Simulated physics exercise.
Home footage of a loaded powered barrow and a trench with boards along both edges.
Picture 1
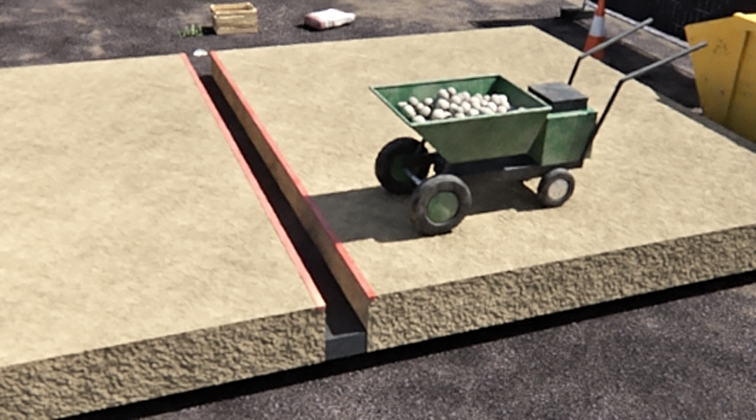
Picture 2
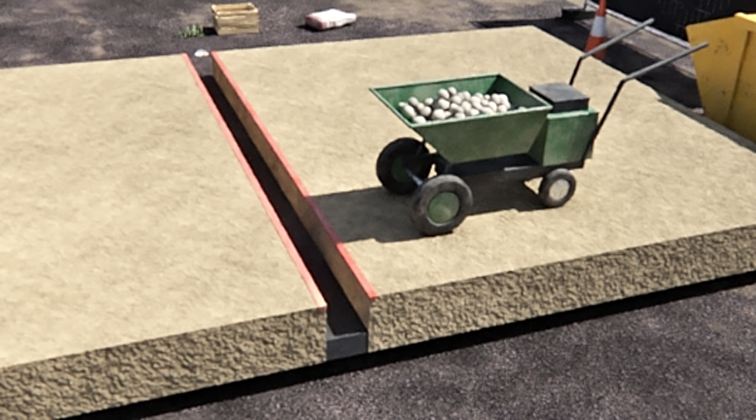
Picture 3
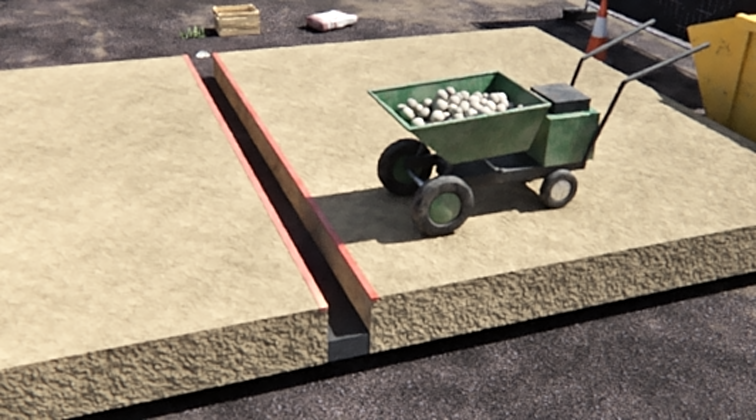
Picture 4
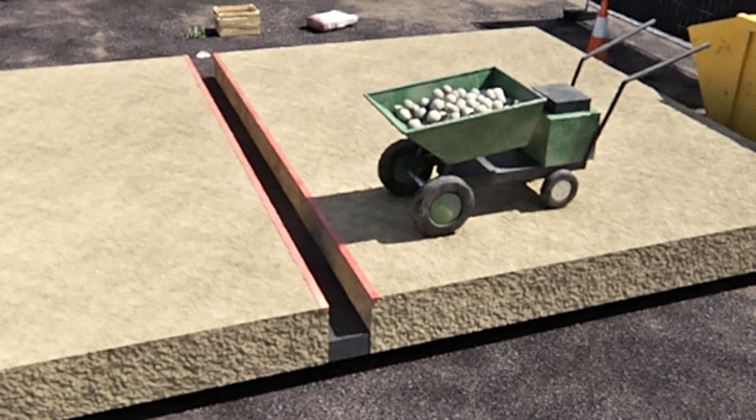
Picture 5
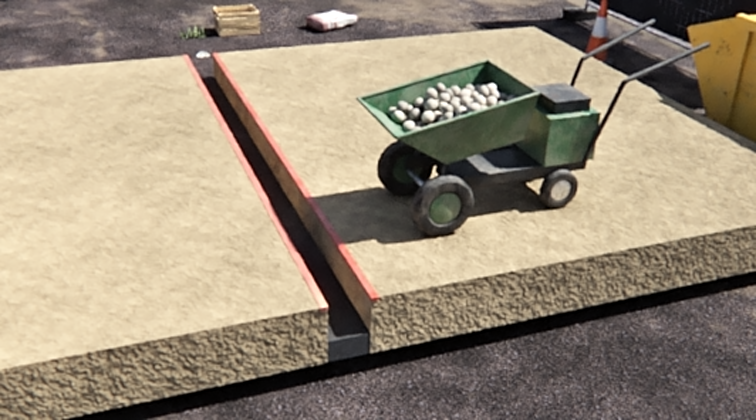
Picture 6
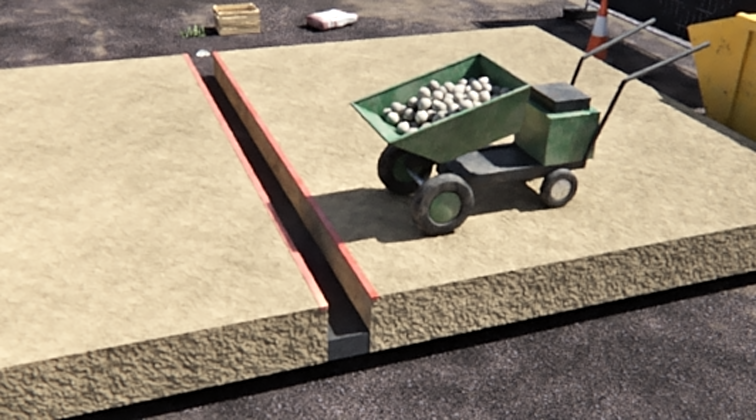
On a pale raised slab beside a narrow trench edged with boards, a green powered barrow full of rounded stones stood still, then its skip slowly tilted forward to the left, the stones still inside.
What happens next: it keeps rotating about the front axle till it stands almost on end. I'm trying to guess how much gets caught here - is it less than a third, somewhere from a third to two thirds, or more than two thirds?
Higher than two thirds.
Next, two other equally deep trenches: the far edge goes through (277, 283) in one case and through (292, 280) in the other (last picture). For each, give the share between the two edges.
The first try comes out at 100 percent and the second at 90 percent.
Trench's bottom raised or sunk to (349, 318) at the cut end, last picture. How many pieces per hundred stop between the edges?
Roughly 50 in a hundred.
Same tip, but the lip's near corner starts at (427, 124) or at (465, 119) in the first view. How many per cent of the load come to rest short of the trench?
20 % and 50 %.
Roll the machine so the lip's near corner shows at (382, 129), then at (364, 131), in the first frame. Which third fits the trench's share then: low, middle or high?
Place one, the middle third; place two, less than a third.
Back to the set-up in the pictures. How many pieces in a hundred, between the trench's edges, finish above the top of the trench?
It works out at about 10 percent.
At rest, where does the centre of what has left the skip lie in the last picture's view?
I'd place the middle at about (306, 247).
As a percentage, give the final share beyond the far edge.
About 5 per cent.
Just after the last frame, skip tipped steeply; every one in the skip.
A moment on, skip tipped right over; the larger part in the skip; just a few short of the trench; roughly a quarter in or heaped over the trench; just a few falling.
Further on, skip tipped right over; about a tenth in the skip; about a tenth short of the trench; the larger part in or heaped over the trench; about a tenth beyond it.
When it is over, skip tipped right over; about a tenth in the skip; about a tenth short of the trench; the larger part in or heaped over the trench; about a tenth beyond it.
